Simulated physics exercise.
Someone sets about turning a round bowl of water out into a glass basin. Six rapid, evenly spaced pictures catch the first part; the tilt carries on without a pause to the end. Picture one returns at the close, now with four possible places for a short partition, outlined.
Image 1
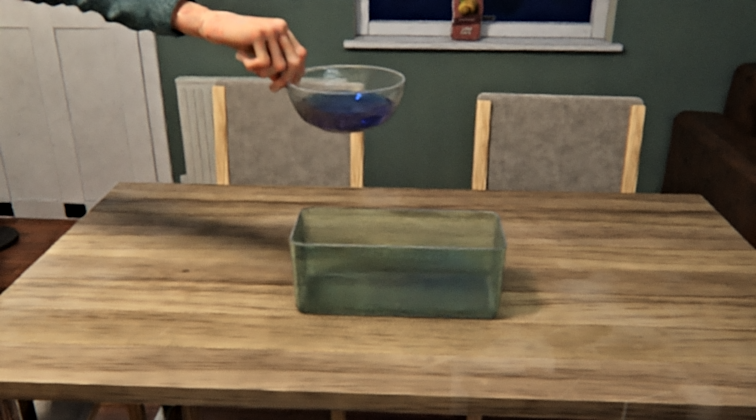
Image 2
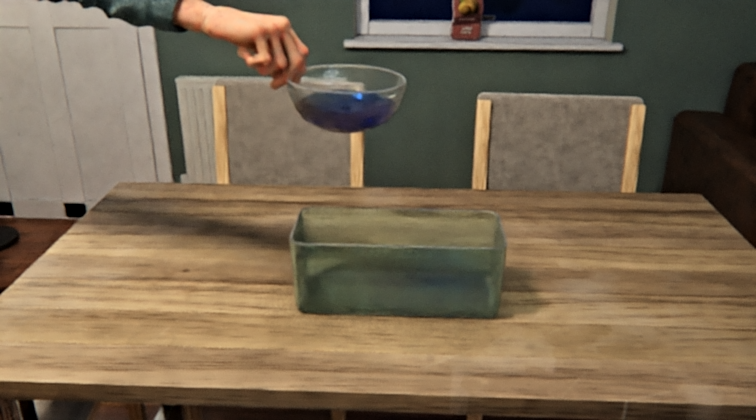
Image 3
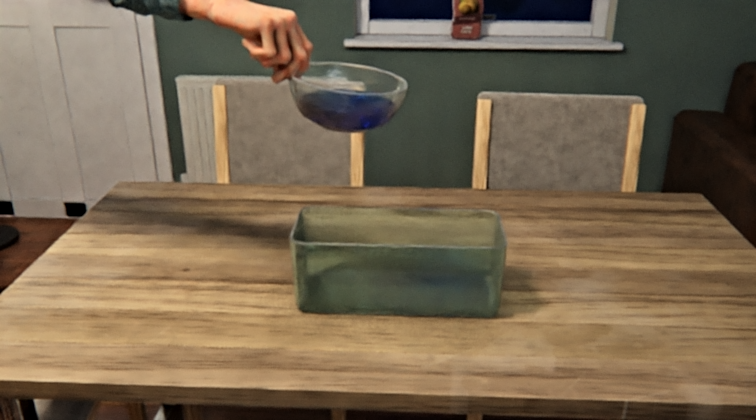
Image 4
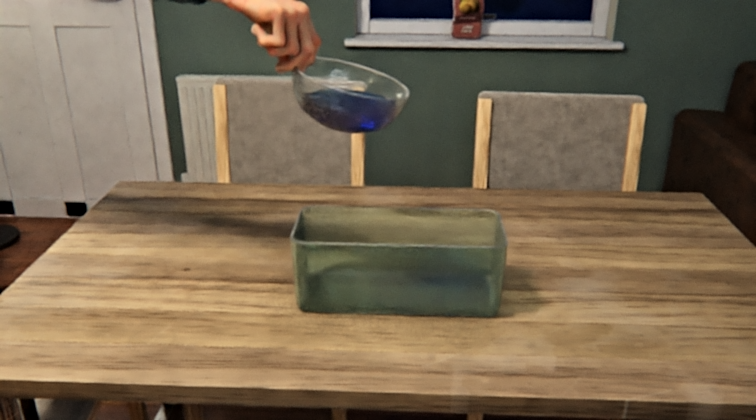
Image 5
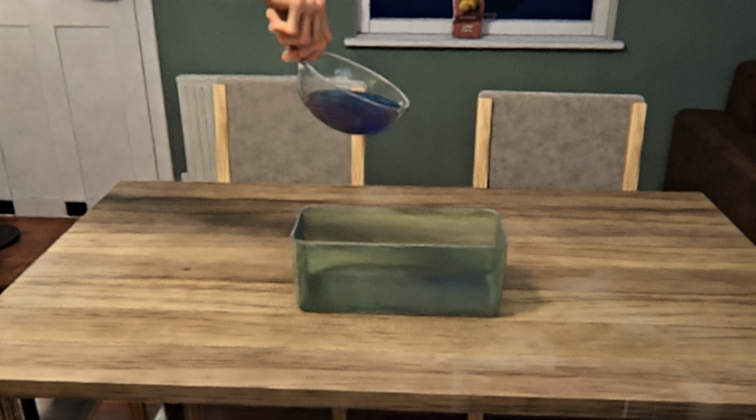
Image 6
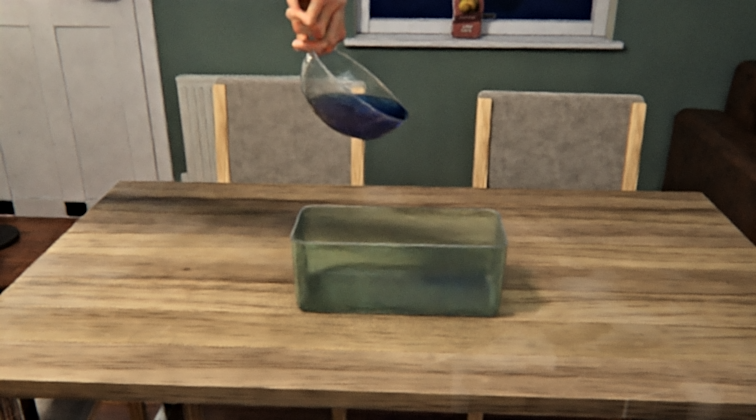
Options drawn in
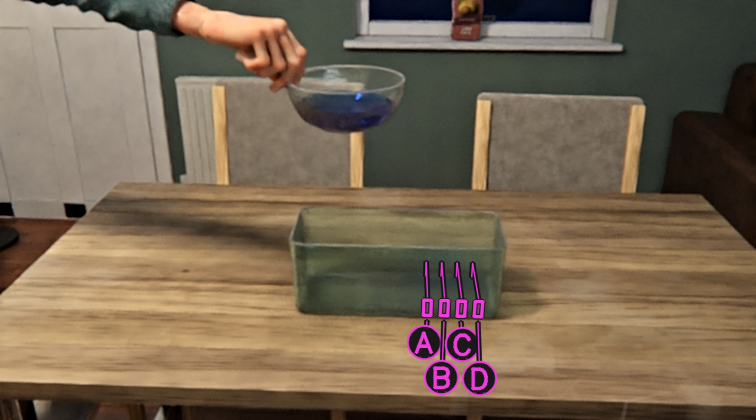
To begin with, a hand holds a clear round bowl of blue water upright above a rectangular glass basin on a wooden table. The hand moves right and rises slightly, tilting the bowl rightward, gradually at first and then more steeply, until the water is at its lowered right lip.
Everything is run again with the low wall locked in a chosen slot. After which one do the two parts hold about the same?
Best: A.
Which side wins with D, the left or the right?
More ends on the left.
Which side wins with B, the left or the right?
The left one.
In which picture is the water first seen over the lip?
Picture 6.
On the marked copy, A at (426, 320); B at (443, 321); C at (460, 321); D at (477, 322).
Choosing A, about 51 % ends left of the wall and 47 % right of it.
Choosing B, about 78 % ends left of the wall and 20 % right of it.
Choosing C, about 83 % ends left of the wall and 14 % right of it; 3 % is lost outside.
Choosing D, about 79 % ends left of the wall and 17 % right of it; 4 % is lost outside.
